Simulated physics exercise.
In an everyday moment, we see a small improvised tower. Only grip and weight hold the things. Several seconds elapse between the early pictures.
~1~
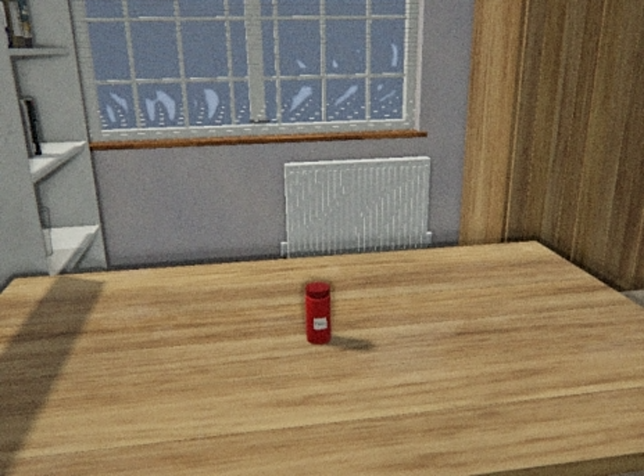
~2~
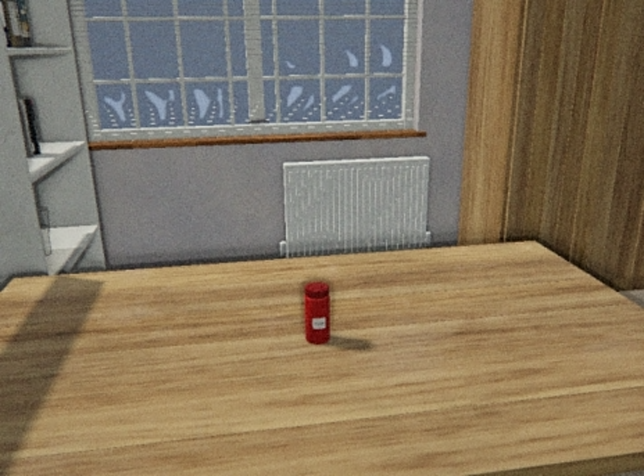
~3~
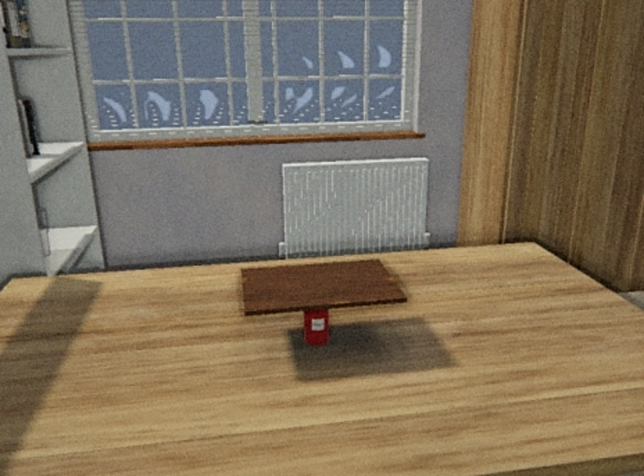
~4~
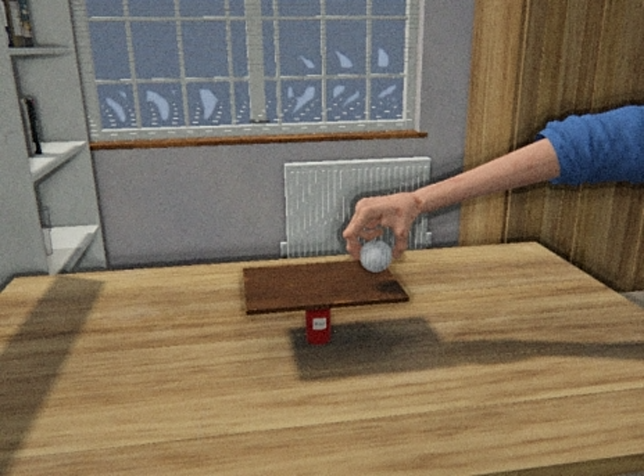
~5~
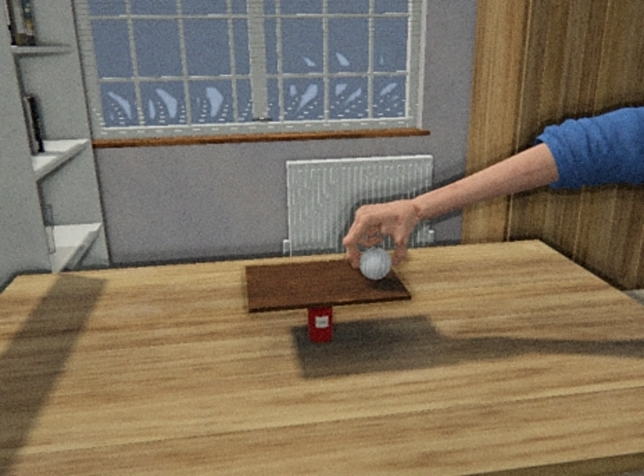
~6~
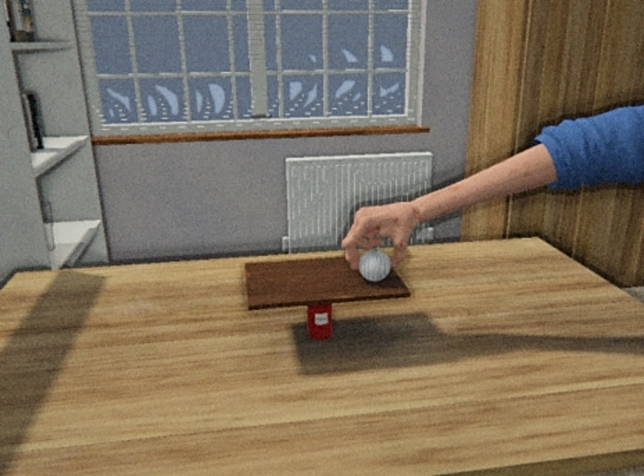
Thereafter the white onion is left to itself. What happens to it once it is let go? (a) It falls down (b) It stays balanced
a, it falls down.
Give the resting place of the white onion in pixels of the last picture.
I'd point to roughly (416, 323).
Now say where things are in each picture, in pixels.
In the first picture, the last thing is not in view yet.
In the second picture, the last thing is not in view yet.
In the third picture, the last thing is not in view yet; brown board (319, 284).
In the fourth picture, still above its spot; white onion (376, 256); brown board (321, 284).
In the fifth picture, still above its spot; white onion (375, 263); brown board (323, 282).
In the sixth picture, set down, still held; white onion (375, 265); brown board (322, 279).
Then, 0.40 s past the last view, white onion now fallen; brown board rocked 33° from its first pose.
Then, 0.60 s past the last view, brown board rocked 55° from its first pose.
Then, 0.70 s past the last view, brown board rocked 48° from its first pose.
Then, 1.30 s past the last view, brown board rocked 42° from its first pose.
Finally, fallen, white onion; down or leaning hard in the stack, brown board; red shaker still in place. Final places as the last picture's camera would see them, white onion near (416, 324). The stack loses its balance.
